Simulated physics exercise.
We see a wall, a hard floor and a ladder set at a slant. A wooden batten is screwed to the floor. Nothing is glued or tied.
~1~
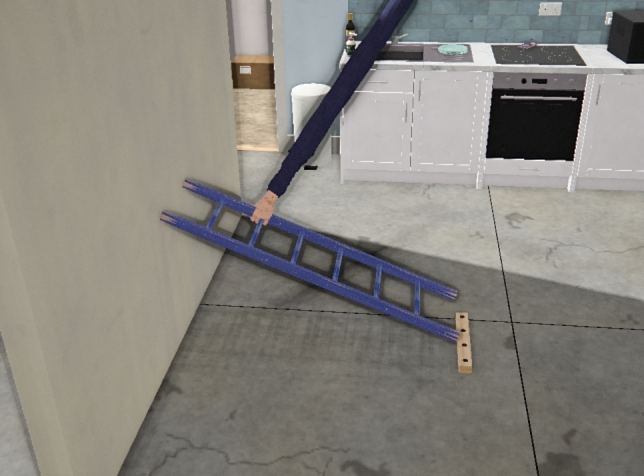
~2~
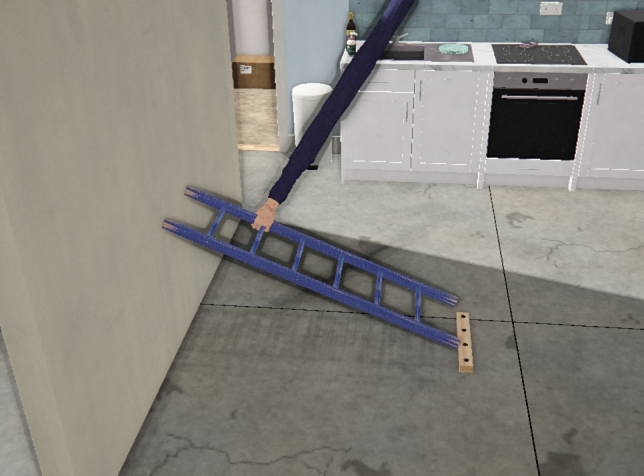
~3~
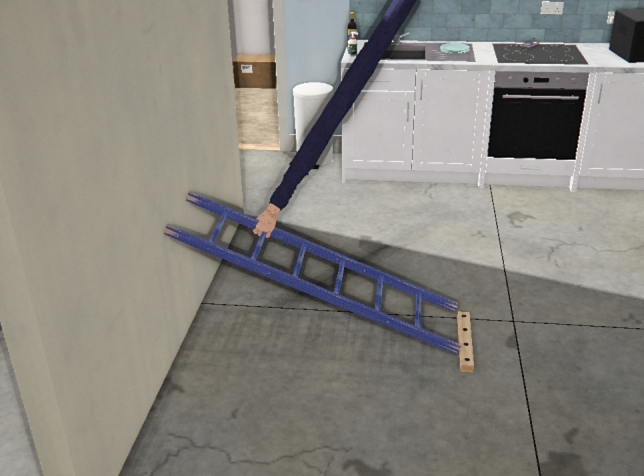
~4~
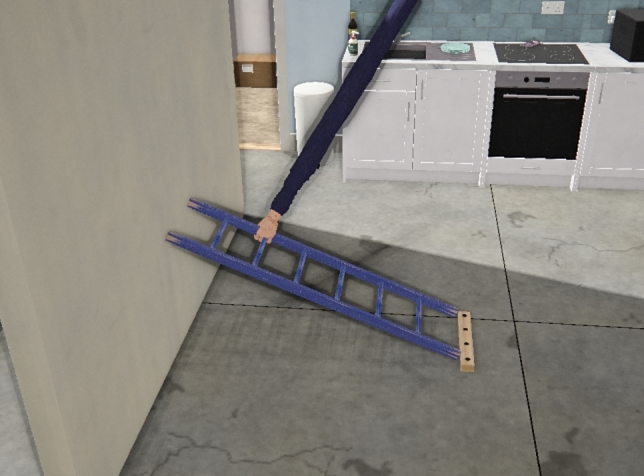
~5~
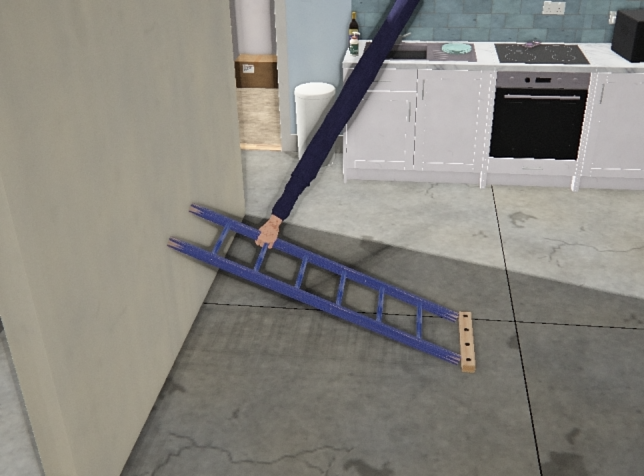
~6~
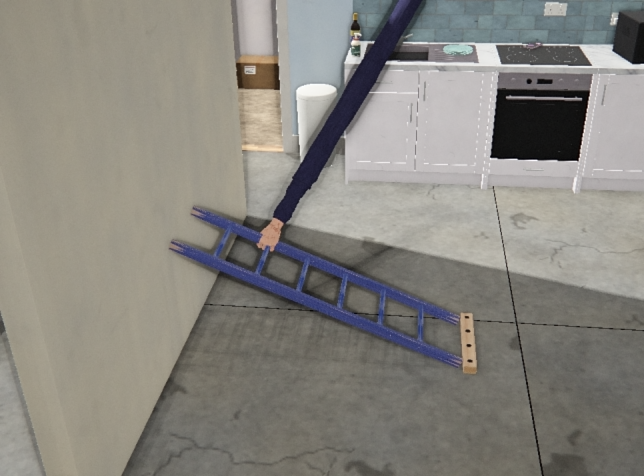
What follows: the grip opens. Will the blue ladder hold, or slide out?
The blue ladder stays up.
Then, 0.10 s later than the last frame, blue ladder moving near (323, 286).
Then, 0.56 s later than the last frame, blue ladder at rest near (323, 286).
When it is over, the blue ladder holds its place, near (323, 286).
